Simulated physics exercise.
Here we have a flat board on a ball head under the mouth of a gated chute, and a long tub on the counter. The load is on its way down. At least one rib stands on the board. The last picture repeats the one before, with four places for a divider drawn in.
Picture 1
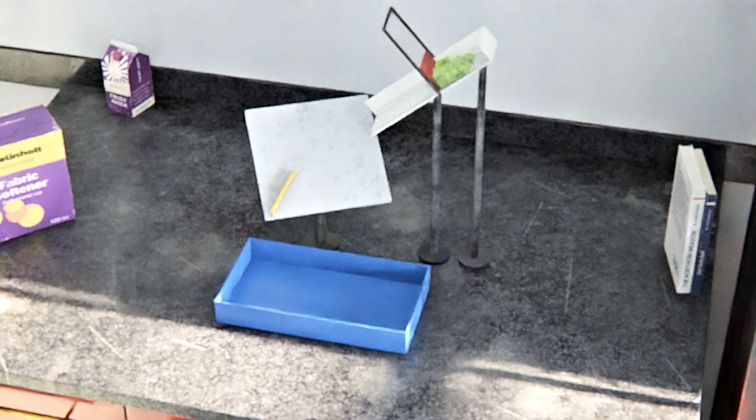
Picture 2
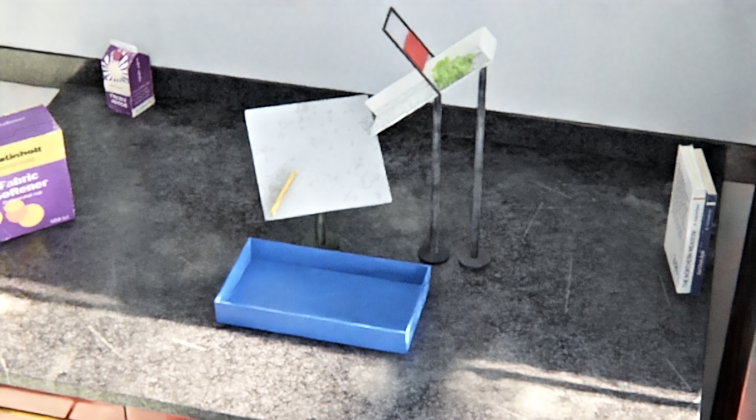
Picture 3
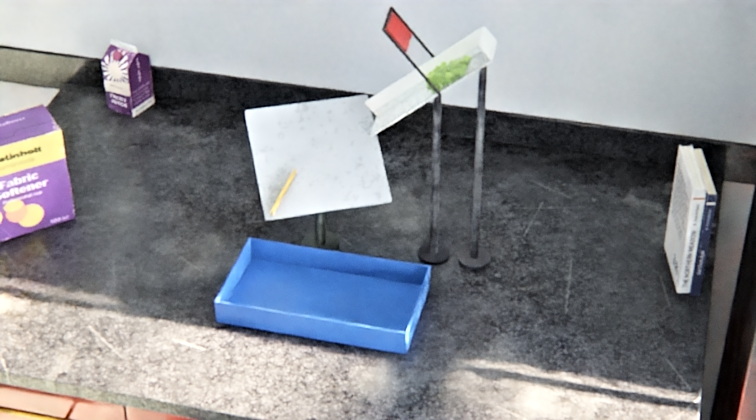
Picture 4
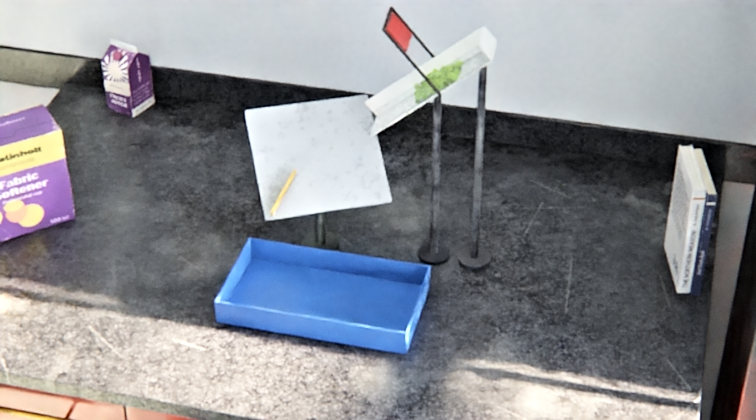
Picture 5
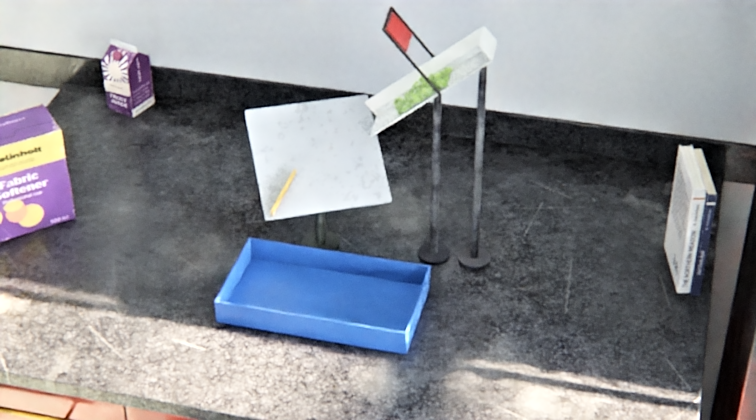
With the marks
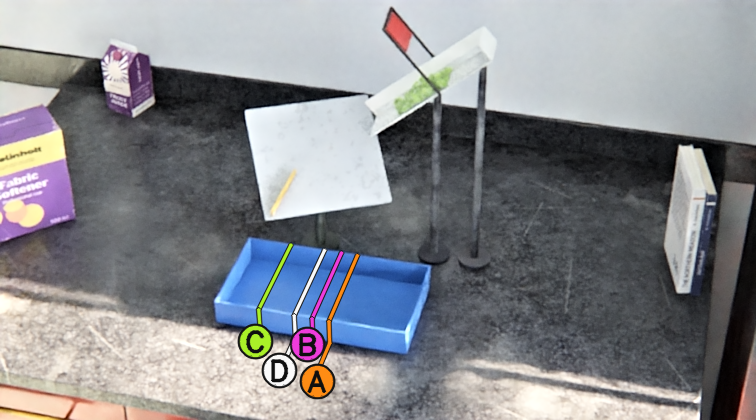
A blue tub sits as a red gate rises, then green peas slide down a chute.
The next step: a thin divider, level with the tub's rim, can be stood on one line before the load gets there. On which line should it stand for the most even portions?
Line D does it best.
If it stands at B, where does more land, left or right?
Left.
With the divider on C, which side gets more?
Right.
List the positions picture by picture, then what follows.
Load behind the gate (452, 68), dried peas; lip of the chute (374, 126), sloping fairly steeply, in the first picture.
Middle of the board (318, 155), tilted fairly steeply; middle of its low edge (329, 210); of its high edge (307, 102), in the second picture.
Front corners of the tub (215, 301) and (406, 333), empty; front of the load (433, 77), in the third picture.
Middle of the load (438, 83); its front (417, 97), roughly a third of the way to the lip; rib from (295, 169) to (272, 212), in the fourth picture.
Middle of the load (425, 91); its front (396, 103), roughly two thirds of the way to the lip, in the fifth picture.
On the marked copy, line A crosses the front rim at (329, 320); line B crosses the front rim at (312, 317); line C crosses the front rim at (259, 308); line D crosses the front rim at (294, 314).
If A is chosen, of what is caught, the larger part on the left of the divider, roughly a quarter on the right.
If B is chosen, of what is caught, roughly two thirds on the left of the divider, roughly a third on the right.
If C is chosen, of what is caught, roughly a quarter on the left of the divider, the larger part on the right.
If D is chosen, of what is caught, roughly half on the left of the divider, roughly half on the right.
